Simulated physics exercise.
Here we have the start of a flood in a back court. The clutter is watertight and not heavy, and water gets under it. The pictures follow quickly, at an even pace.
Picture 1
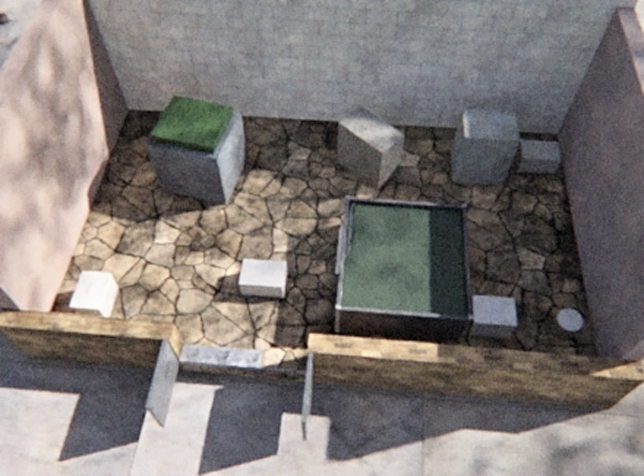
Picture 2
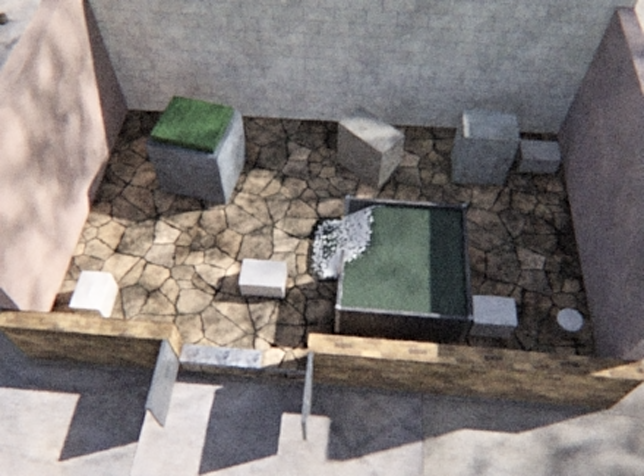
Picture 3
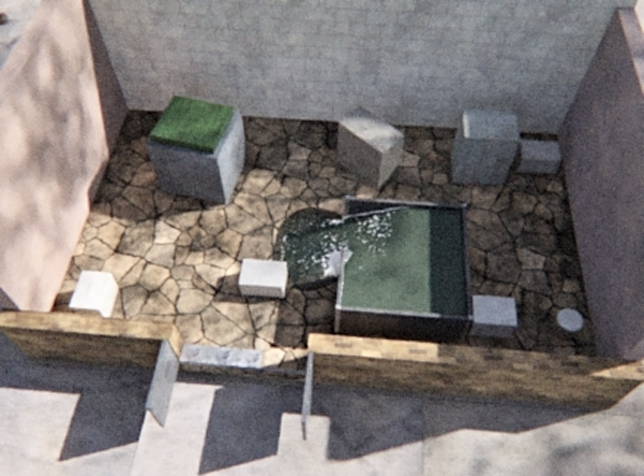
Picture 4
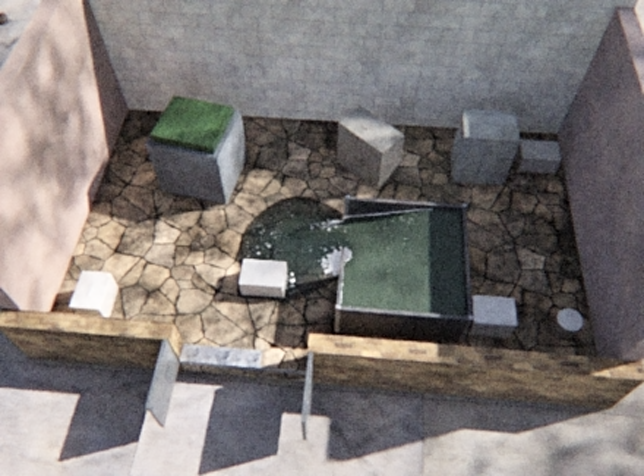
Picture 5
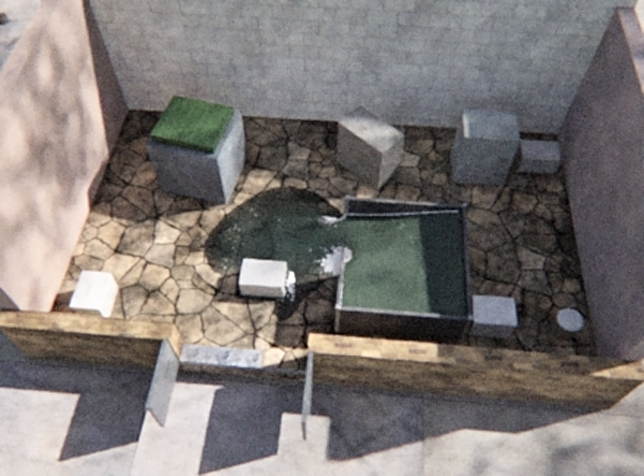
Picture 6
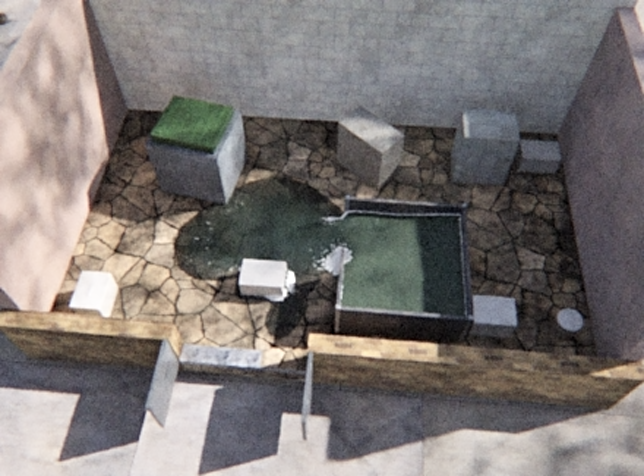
In a walled stone courtyard, water bursts leftward from a tank and spreads around a still block.
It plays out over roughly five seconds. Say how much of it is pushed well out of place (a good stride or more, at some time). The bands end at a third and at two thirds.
It is less than a third.
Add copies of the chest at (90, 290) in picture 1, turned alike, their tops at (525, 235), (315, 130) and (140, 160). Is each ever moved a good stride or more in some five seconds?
In that order: Never so far, under that, not that far.
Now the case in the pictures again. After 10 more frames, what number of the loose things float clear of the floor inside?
The number is 0.
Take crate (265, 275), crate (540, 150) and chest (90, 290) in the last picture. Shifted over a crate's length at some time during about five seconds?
One after the other: No, no, swept aside.
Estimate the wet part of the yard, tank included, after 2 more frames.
Some 30 per cent.
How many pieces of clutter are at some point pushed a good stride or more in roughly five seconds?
1 of them.
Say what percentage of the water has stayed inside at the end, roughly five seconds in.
Roughly 98 per cent.
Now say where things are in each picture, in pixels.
The first frame shows a crate at (263, 273), on the bottom; a chest at (495, 310) rests on the ground; 0 of 5 have shifted.
The second frame shows a crate at (263, 273), on the bottom; a chest at (495, 310), on the bottom; 0 of 5 have shifted.
The third frame shows a crate at (263, 273), on the bottom; a chest at (495, 310) rests on the ground; 0 of 5 have shifted.
The fourth frame shows a crate at (263, 273) rests on the ground; a chest at (495, 310) rests on the ground; 0 of 5 have shifted.
The fifth frame shows a crate at (263, 273), on the bottom; a chest at (495, 310) rests on the ground; 0 of 5 have shifted.
The sixth frame shows a crate at (263, 273) rests on the ground; a chest at (495, 310), on the bottom; 0 of 5 have shifted.
A moment on, 0 of 5 are well off their spots; 0 afloat.
Next, 0 of 5 are well off their spots; 0 afloat.
Later, 0 of 5 are well off their spots; 1 afloat.
In the end, 1 of 5 are well off their spots, and 1 have been at some point; 1 afloat.
